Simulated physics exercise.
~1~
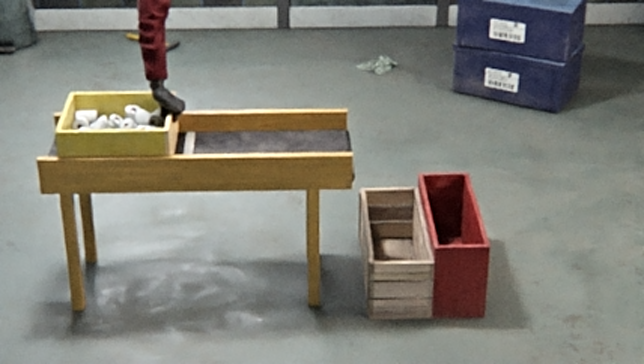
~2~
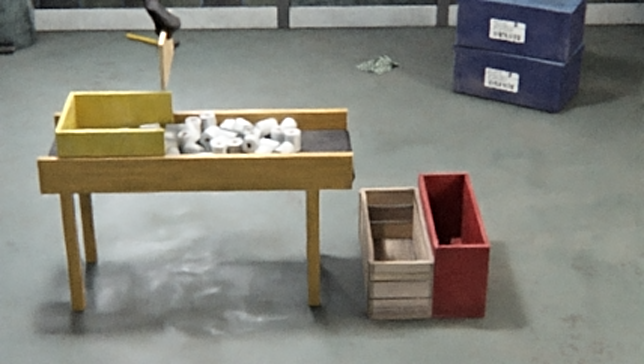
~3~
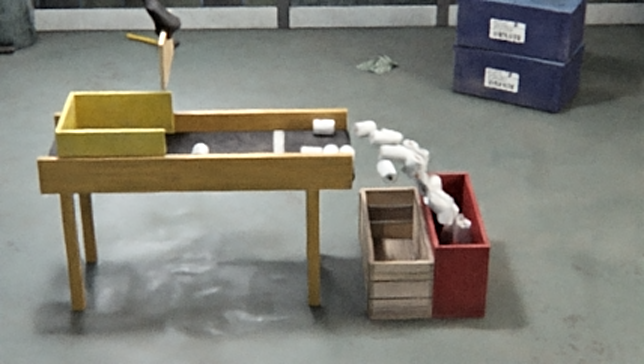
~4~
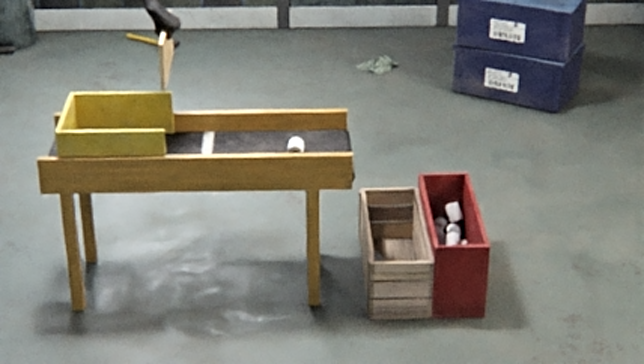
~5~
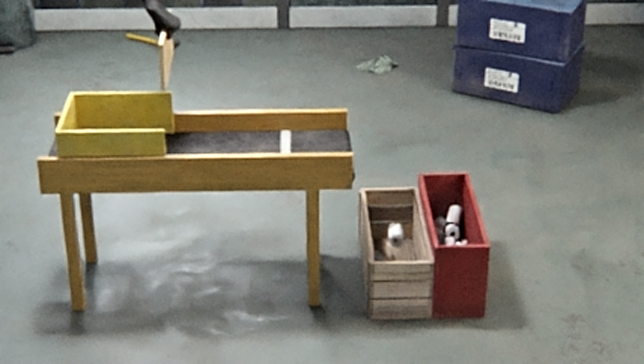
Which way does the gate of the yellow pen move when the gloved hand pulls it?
It moves up, and the hand then holds it above the pen.
A yellow pen full of white paper rolls sits at the left end of a dark belt on a wooden table, seen from the front and slightly above in a grey-floored room. A wooden box and a red tub stand below the right end, with blue boxes behind. A dark hand on a red-sleeved arm lifts the gate from the pen, and the rolls ride right in a loose heap. Most fly off the end over the wooden box into the red tub. A last roll trails along the belt, and the belt ends empty, with most rolls in the tub and very few in the wooden box.
